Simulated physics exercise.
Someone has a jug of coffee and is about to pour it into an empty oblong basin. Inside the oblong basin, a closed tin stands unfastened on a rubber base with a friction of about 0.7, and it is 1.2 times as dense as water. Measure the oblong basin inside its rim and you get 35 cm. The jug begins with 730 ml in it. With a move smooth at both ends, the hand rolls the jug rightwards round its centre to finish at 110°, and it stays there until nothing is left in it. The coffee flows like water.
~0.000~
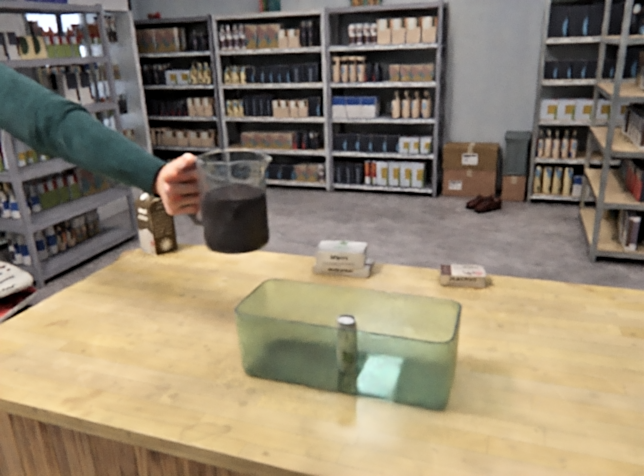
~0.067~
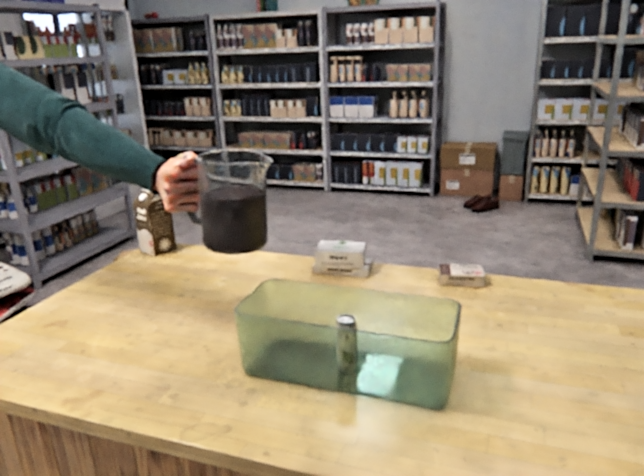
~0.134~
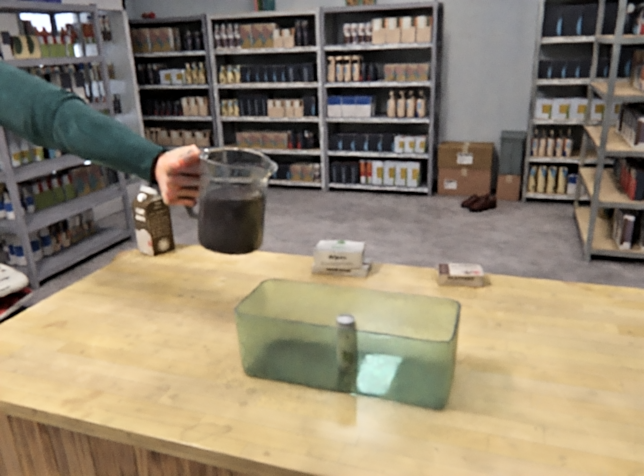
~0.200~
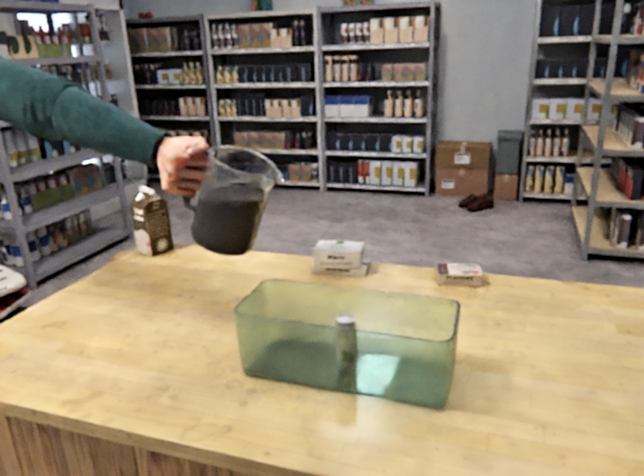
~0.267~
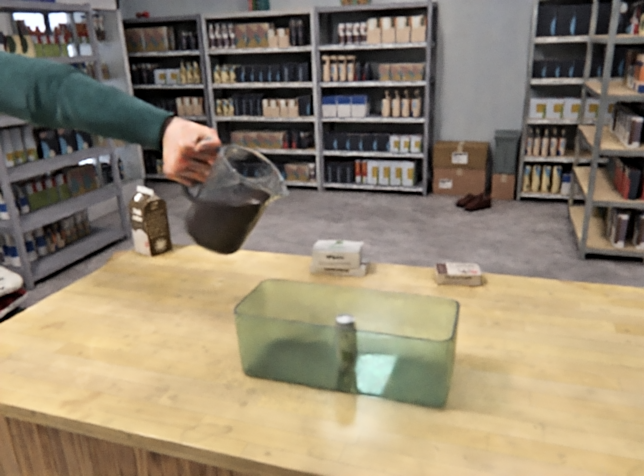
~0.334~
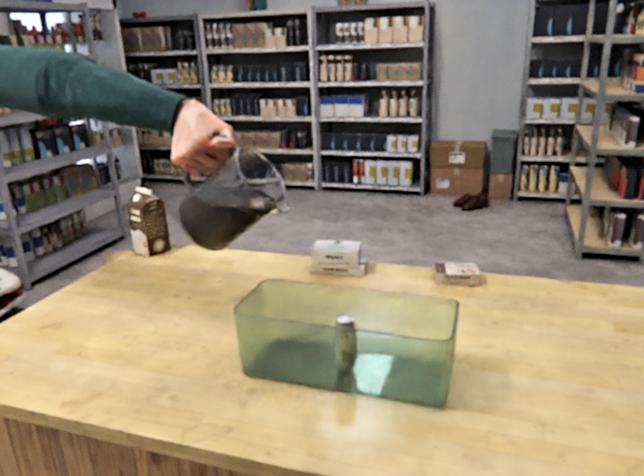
We see a hand holding a glass jug of dark liquid above a wooden table, beside a translucent green oblong basin with a small tin inside; the hand steadily tilts the jug rightwards, and the liquid shifts within it.
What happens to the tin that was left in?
It does not tip.
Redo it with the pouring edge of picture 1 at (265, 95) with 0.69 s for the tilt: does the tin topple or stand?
Then the tin comes down.
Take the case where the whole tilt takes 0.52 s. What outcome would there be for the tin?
The tin tips over.
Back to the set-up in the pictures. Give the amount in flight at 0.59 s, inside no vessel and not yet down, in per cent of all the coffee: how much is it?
Near 26 per cent at that time.
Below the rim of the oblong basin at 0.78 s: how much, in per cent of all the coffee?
The share is close to 62 percent.
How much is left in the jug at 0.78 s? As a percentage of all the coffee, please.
18 per cent or thereabouts.
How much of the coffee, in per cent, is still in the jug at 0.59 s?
Still held: Roughly 66 % of the total.
By 0.59 s the tilt is 105° and 66 per cent is still to pour; the tin stands where it began.
By 0.78 s the tilt is 110° and 19 per cent is still to pour; the tin stands 1 cm from where it began.
By 0.98 s the tilt is 110° and 3 per cent is still to pour; the tin stands 2 cm from where it began.
By 1.19 s the tilt is 110° and 0 per cent is still to pour; the tin stands 2 cm from where it began.
At rest the tin stands 2 cm from where it began.
